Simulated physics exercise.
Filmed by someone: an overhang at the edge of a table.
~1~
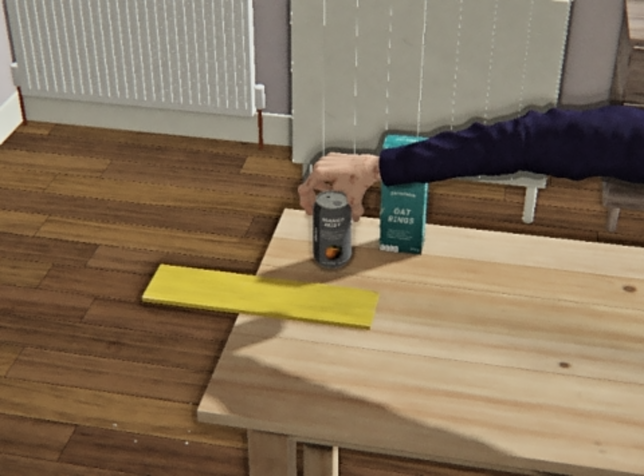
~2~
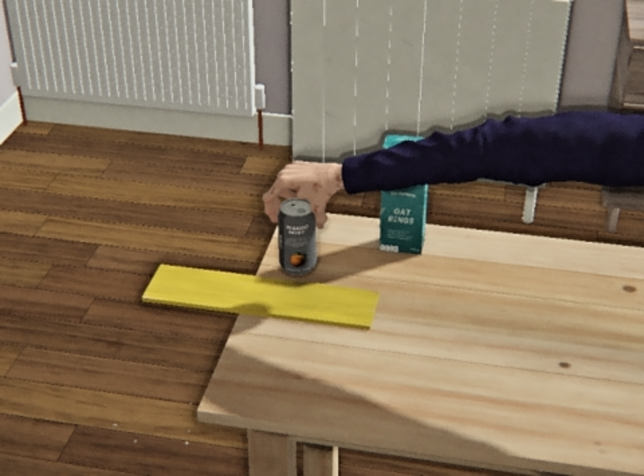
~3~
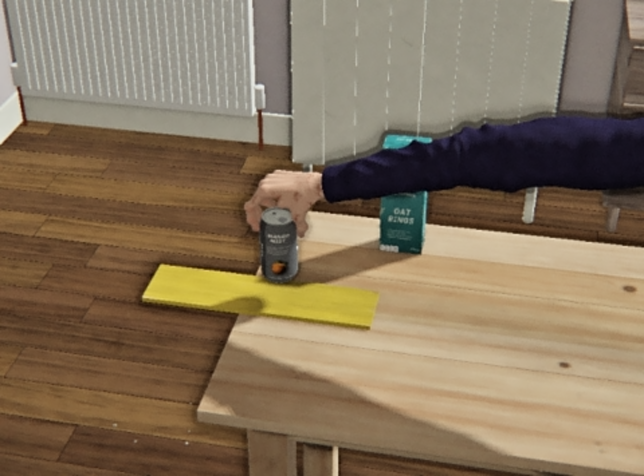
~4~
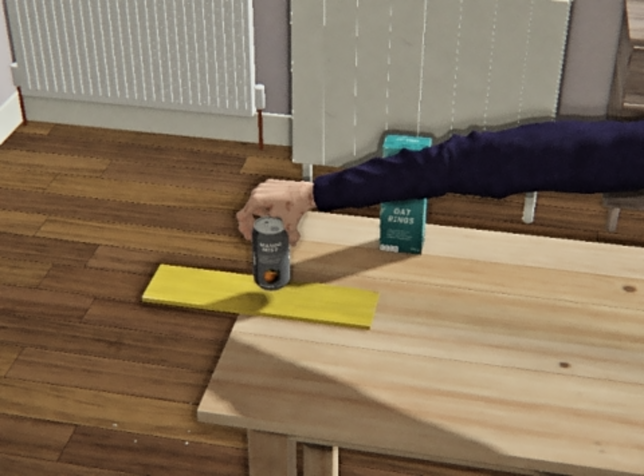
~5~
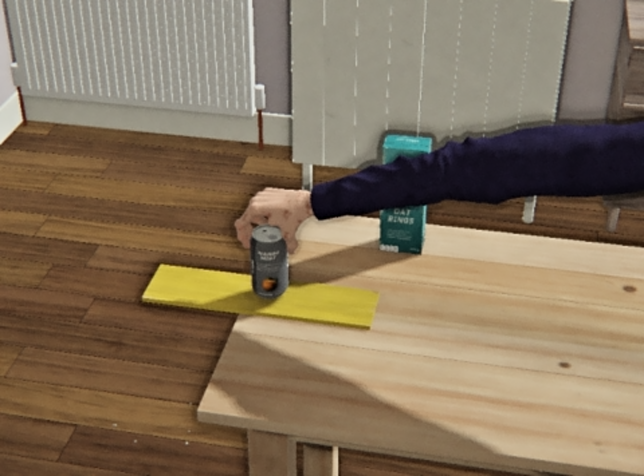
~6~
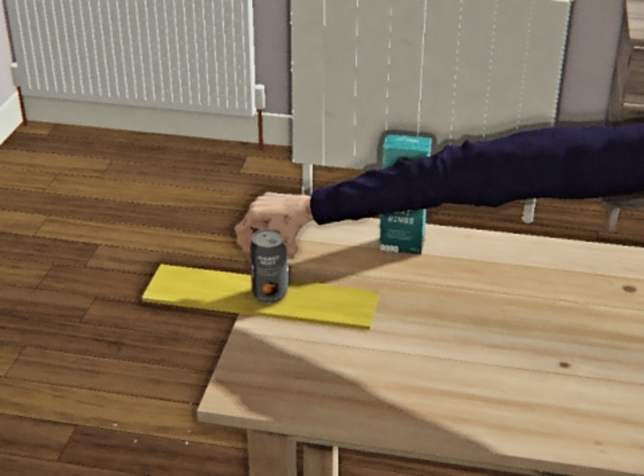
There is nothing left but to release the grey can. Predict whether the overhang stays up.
Let go and it stays perched right there.
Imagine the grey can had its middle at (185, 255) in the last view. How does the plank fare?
After that it tumbles.
Then, 0.20 s on from there, no change.
Then, 0.60 s on from there, grey can resting near (269, 267).
In the end, all 3 unmoved. At the end, from the last picture's camera, grey can near (269, 267). The plank holds.
